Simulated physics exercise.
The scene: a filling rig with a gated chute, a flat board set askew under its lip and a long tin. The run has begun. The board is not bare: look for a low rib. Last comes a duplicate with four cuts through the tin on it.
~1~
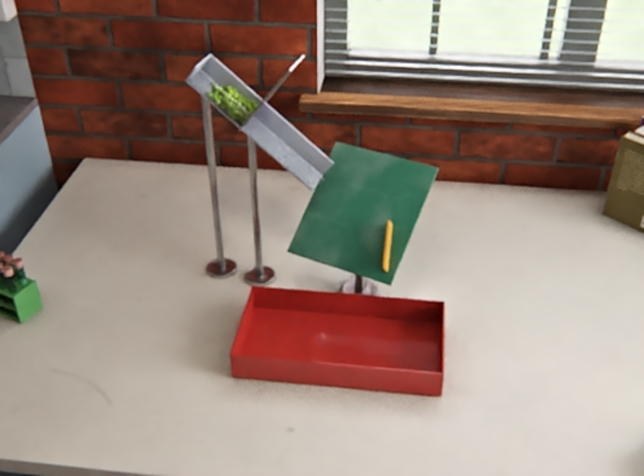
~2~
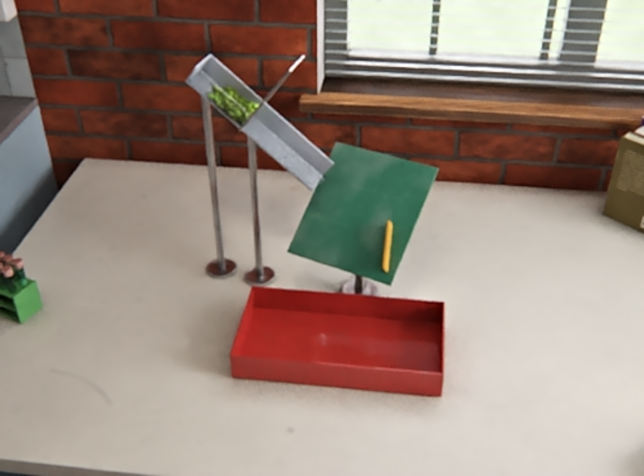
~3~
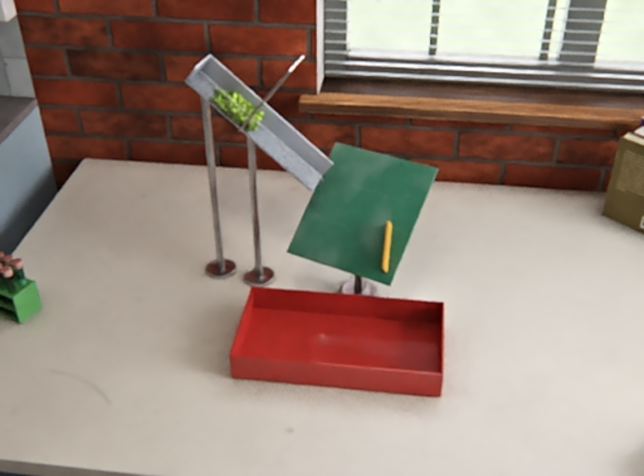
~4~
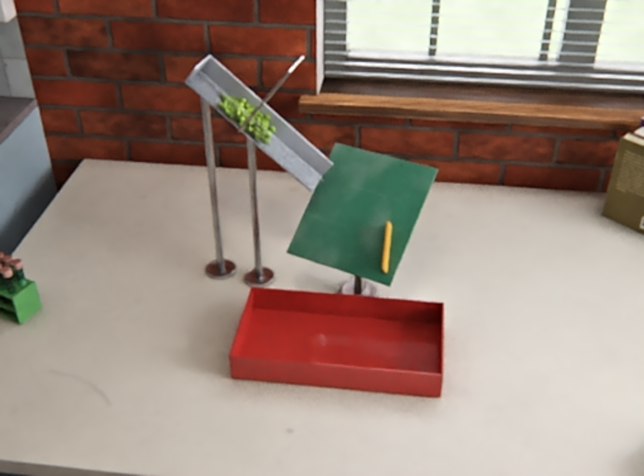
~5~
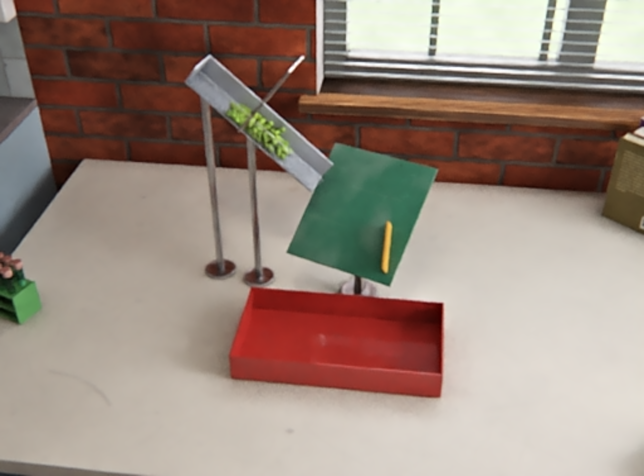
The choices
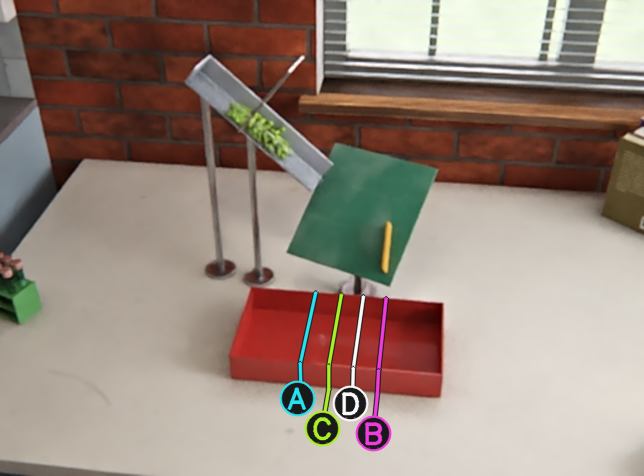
Grey chute on thin stands above a tilted green board and empty red tin, green peas sliding down it to the right.
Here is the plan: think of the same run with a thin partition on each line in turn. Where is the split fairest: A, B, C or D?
D works best here.
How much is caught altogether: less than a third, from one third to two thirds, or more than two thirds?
More than two thirds.
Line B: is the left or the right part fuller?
More lands on the left.
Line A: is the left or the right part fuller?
Right.
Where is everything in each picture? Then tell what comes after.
In the first frame, load behind the gate (237, 105), dried peas; lip of the chute (317, 183), sloping fairly steeply.
In the second frame, middle of the board (362, 210), tilted fairly steeply; middle of its low edge (337, 268); of its high edge (386, 154).
In the third frame, front corners of the tin (230, 355) and (443, 374), empty; front of the load (255, 128).
In the fourth frame, middle of the load (247, 119); its front (267, 141), roughly a quarter of the way to the lip; rib from (388, 221) to (383, 269).
In the fifth frame, middle of the load (261, 130); its front (290, 151), roughly half of the way to the lip.
On the marked copy, line A crosses the front rim at (300, 362); line B crosses the front rim at (378, 369); line C crosses the front rim at (328, 365); line D crosses the front rim at (353, 367).
Choosing A, of what is caught, just a few on the left of the divider, almost all on the right.
Choosing B, of what is caught, almost all on the left of the divider, about a tenth on the right.
Choosing C, of what is caught, about a tenth on the left of the divider, the larger part on the right.
Choosing D, of what is caught, roughly a third on the left of the divider, roughly two thirds on the right.
